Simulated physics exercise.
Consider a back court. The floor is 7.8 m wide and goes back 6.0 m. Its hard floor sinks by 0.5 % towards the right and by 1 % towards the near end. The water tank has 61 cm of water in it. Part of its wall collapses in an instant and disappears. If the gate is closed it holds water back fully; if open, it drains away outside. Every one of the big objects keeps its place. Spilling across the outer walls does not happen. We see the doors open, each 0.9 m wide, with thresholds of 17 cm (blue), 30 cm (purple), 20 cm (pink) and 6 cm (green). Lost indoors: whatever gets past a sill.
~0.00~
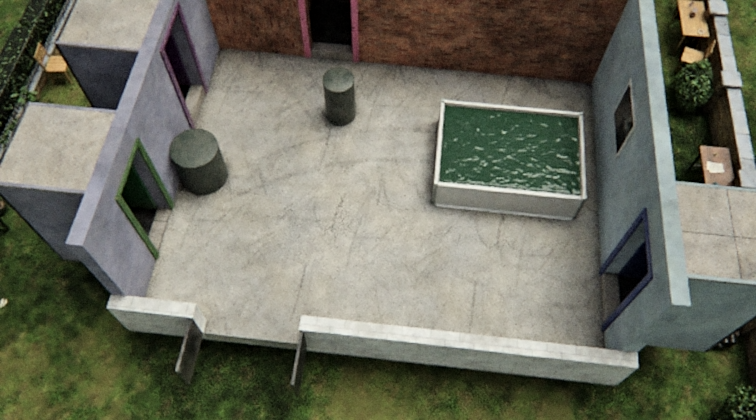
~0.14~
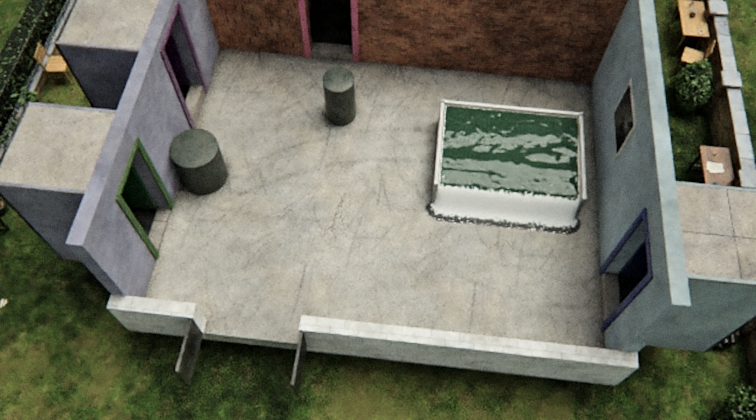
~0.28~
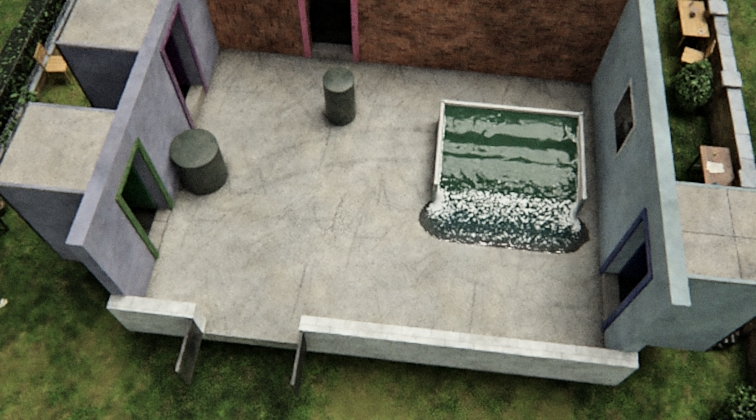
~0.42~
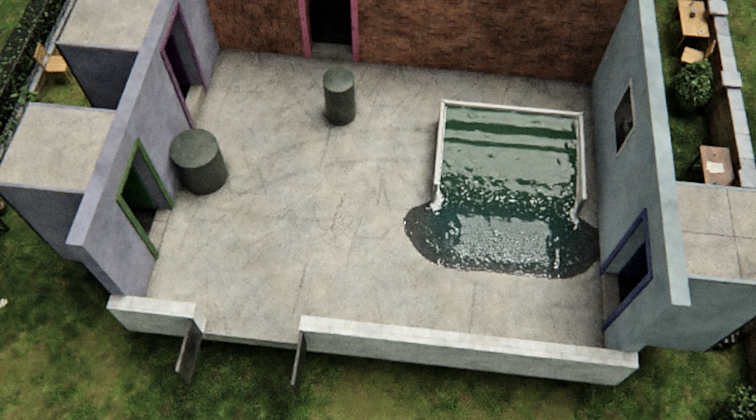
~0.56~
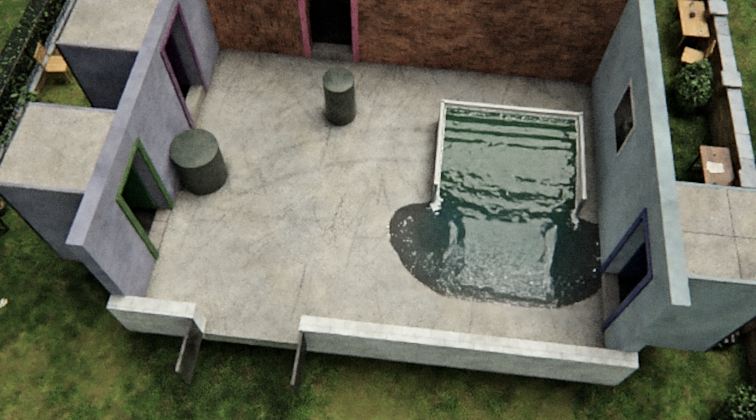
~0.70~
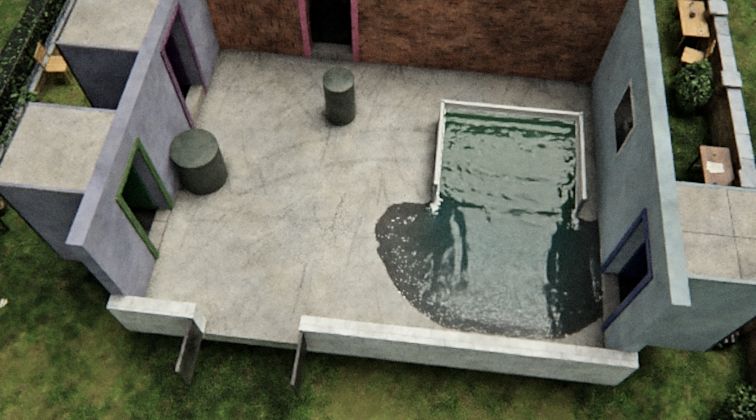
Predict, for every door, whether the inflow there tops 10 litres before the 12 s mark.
Prediction: At the blue door it tops 10 litres; at the purple door it falls short of 10 litres; at the pink door it falls short of 10 litres; at the green door it tops 10 litres.
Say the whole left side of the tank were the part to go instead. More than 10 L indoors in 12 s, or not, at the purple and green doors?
Short answer, against that limit: Purple is fine, green overshoots.
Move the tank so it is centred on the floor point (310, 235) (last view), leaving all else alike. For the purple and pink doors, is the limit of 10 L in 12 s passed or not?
Purple: Within limit; pink: Within limit.
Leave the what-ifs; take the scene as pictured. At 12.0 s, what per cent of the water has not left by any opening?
I'd say close to 78 percent is still there.
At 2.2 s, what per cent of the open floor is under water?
Close to 30 in a hundred parts are wet.
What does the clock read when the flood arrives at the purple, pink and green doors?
The front reaches purple at 5.0 s, pink at 8.5 s, green at 3.6 s.
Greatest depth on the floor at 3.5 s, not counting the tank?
Around 24 centimetres deep.
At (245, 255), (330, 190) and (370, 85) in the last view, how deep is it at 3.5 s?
I'd read it as roughly 5, 0 and 0 cm, in that order.
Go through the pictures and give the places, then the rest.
In the first picture, the water tank at (510, 150) is whole and still, 61 cm deep.
In the second picture, water pours out at (506, 202) and has run 1.4 m, to (577, 221); typically 8 cm deep outside, 61 cm at the water tank's back.
In the third picture, the front is at (581, 239), 1.5 m from the gap at (505, 204); 1.8 m2 of floor is under water; 61 cm left at the back of the water tank.
In the fourth picture, water pours out at (505, 204) and has run 1.8 m, to (595, 255); typically 10 cm deep outside, 59 cm at the water tank's back.
In the fifth picture, water pours out at (505, 205) and has run 2.1 m, to (600, 280); typically 8 cm deep outside, 52 cm at the water tank's back.
In the sixth picture, the front is at (570, 329), 2.5 m from the gap at (505, 205); 7.6 m2 of floor is under water; 52 cm left at the back of the water tank.
After 1.4 s water covers 25 % of the floor and is deepest (44 cm) near (600, 364); blue door 16 cm at the sill, 0 L in, purple door not reached, pink door not reached, green door not reached.
After 2.2 s water covers 30 % of the floor and is deepest (47 cm) near (578, 361); blue door 24 cm at the sill, 2 L in, purple door not reached, pink door not reached, green door not reached.
After 3.5 s water covers 45 % of the floor and is deepest (24 cm) near (578, 361); blue door 23 cm at the sill, 59 L in, purple door not reached, pink door not reached, green door not reached.
After 7.0 s water covers 80 % of the floor and is deepest (14 cm) near (141, 312); blue door 8 cm at the sill, 68 L in, purple door 6 cm at the sill, 0 L in, pink door not reached, green door 12 cm at the sill, 86 L in.
After 12.0 s water covers 95 % of the floor and is deepest (12 cm) near (523, 355); blue door 9 cm at the sill, 68 L in, purple door 4 cm at the sill, 0 L in, pink door 4 cm at the sill, 0 L in, green door 5 cm at the sill, 113 L in.
